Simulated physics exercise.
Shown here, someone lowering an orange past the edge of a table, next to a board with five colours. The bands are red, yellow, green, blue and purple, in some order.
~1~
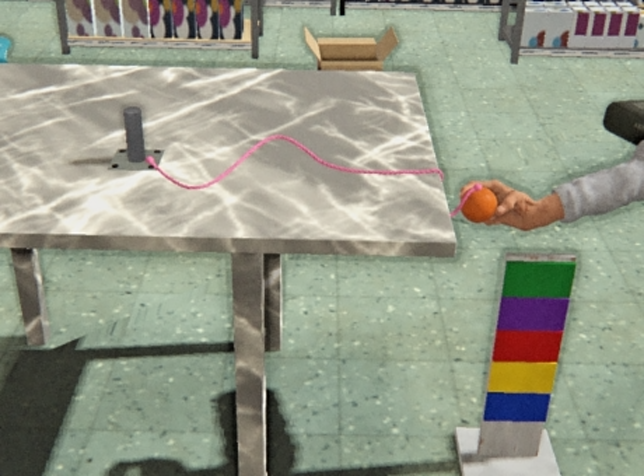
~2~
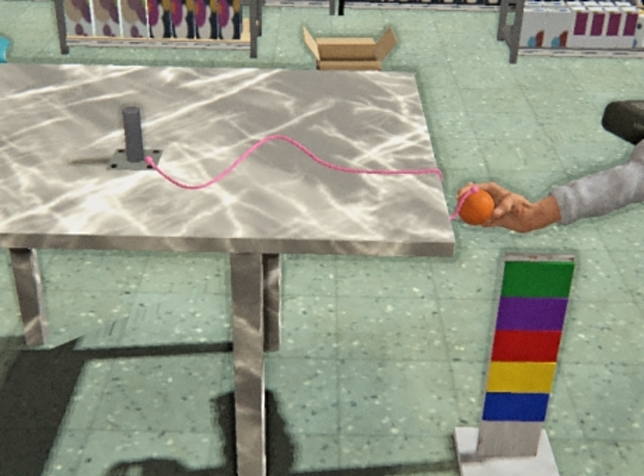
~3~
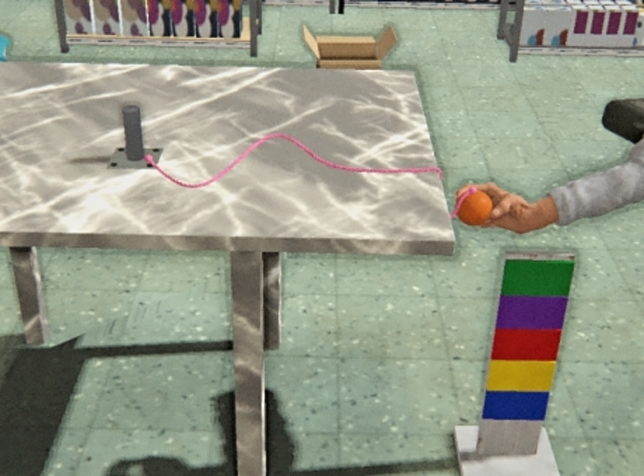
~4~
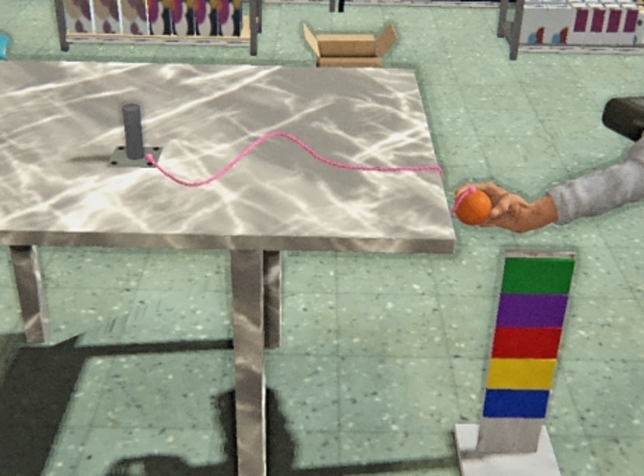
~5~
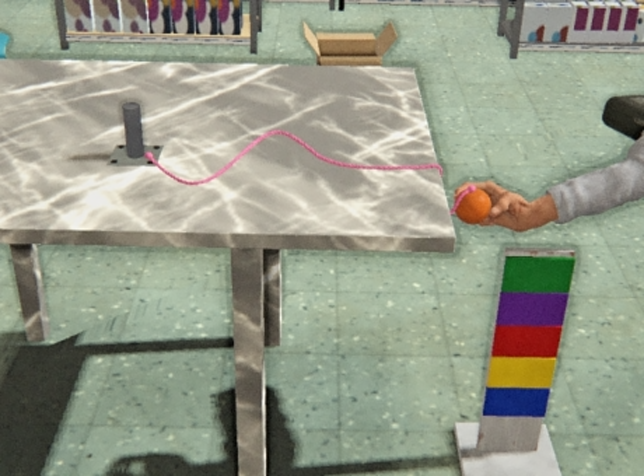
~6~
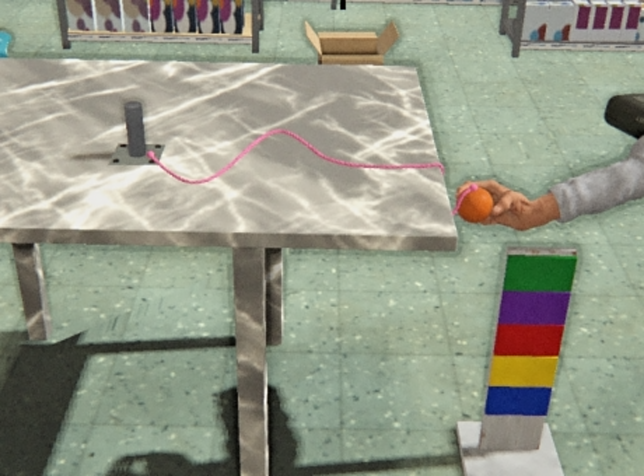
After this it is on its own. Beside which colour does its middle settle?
The shoelace holds its middle at yellow.
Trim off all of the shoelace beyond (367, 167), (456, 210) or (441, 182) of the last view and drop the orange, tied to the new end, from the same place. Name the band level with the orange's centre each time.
In that order: Higher than all five; red; purple.
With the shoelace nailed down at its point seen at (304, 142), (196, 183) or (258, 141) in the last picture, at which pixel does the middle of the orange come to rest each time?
In that order: (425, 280), (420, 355) and (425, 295).
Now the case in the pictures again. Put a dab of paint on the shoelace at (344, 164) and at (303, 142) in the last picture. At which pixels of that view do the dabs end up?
Near (436, 204) and (418, 159).
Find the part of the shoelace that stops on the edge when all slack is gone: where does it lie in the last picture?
That spot is around (312, 149).
Soon after, orange near (456, 346); level with red.
After that, orange near (397, 360); level with yellow.
And then, orange near (426, 375); level with yellow.
In the end, orange near (417, 374); level with yellow. At yellow.
